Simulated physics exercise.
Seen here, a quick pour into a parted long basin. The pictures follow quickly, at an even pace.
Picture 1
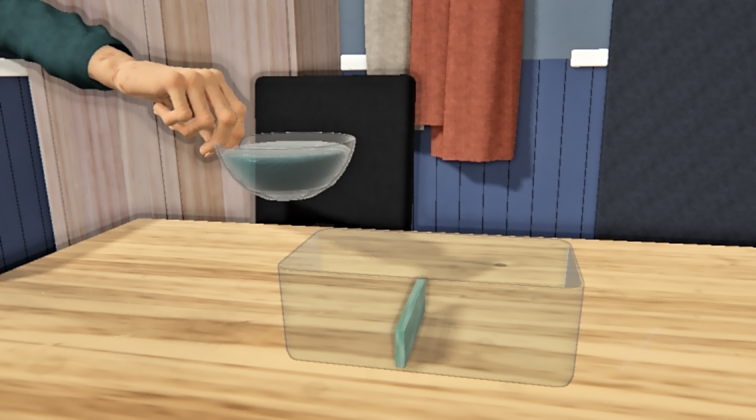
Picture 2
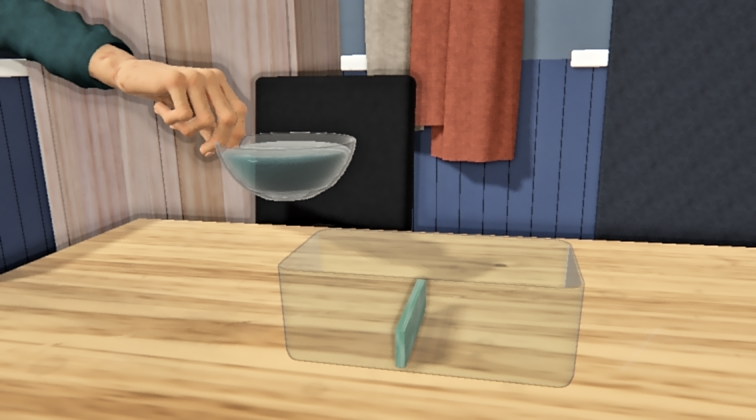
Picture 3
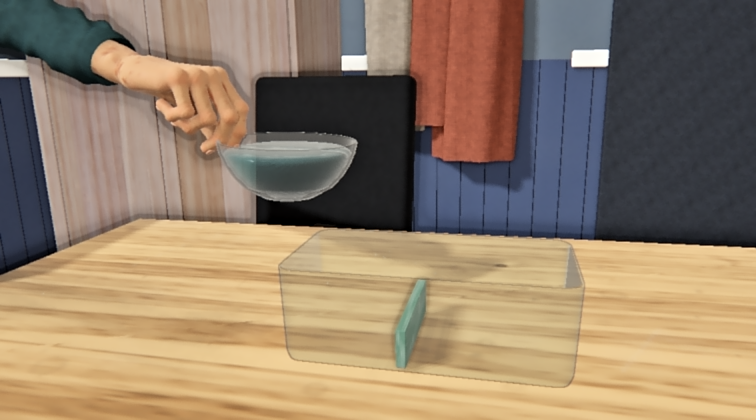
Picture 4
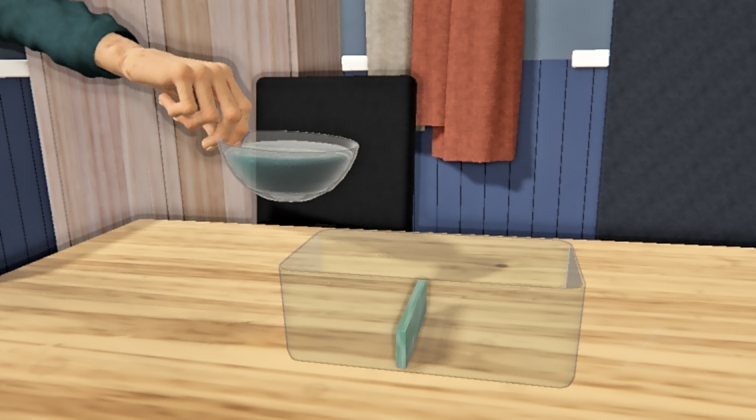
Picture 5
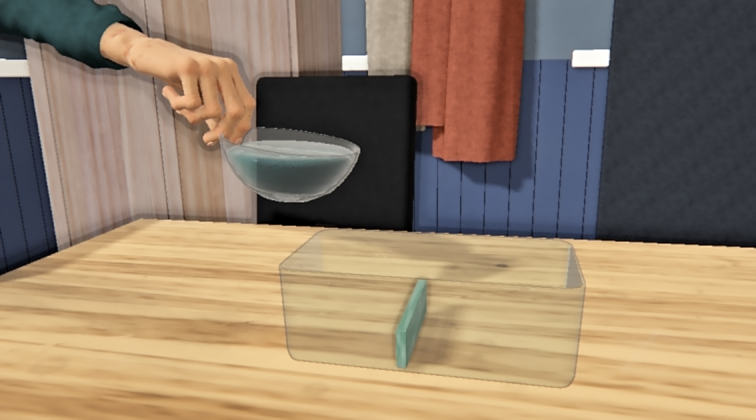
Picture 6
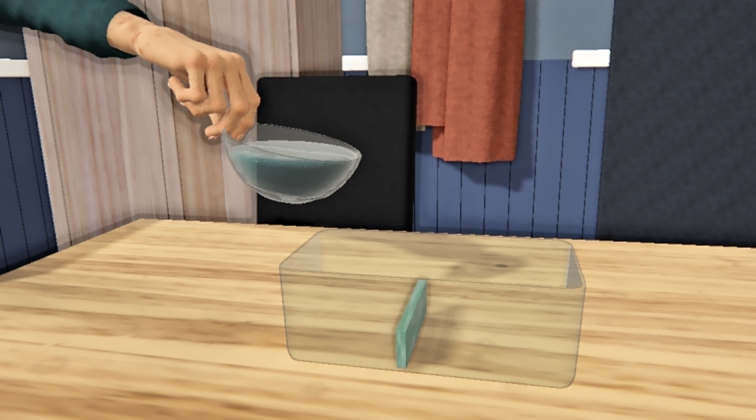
Above a wooden counter, a hand gradually tilting a clear bowl of bluish liquid rightward near a clear container with a low divider.
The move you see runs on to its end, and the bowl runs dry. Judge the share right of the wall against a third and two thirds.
In the end not even a third is right of the wall.
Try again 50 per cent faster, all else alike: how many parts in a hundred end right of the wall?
Some 15 per cent.
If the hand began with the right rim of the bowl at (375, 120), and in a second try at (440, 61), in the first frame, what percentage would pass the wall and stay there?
The first gives 65 %, the second 90 %.
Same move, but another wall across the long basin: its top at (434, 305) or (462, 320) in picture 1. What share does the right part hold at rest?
First some 5, then 20 per cent.
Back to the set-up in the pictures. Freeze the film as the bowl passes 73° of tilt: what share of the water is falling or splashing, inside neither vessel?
Close to 35 per cent.
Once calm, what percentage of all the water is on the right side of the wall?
Close to 25 per cent.
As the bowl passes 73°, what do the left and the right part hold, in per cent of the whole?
Some 30 per cent left and 15 right.
A moment on, the bowl is tipped part way and 26 per cent is still to pour, 28 is left of the wall and 13 right of it.
Next, the bowl is tipped right over and 0 per cent is still to pour, 77 is left of the wall and 20 right of it.
Then the bowl is tipped right over and 0 per cent is still to pour, 76 is left of the wall and 22 right of it.
Later the bowl is tipped right over and 0 per cent is still to pour, 76 is left of the wall and 23 right of it.
At rest 76 per cent lies left of the wall, 23 right of it and 2 outside.
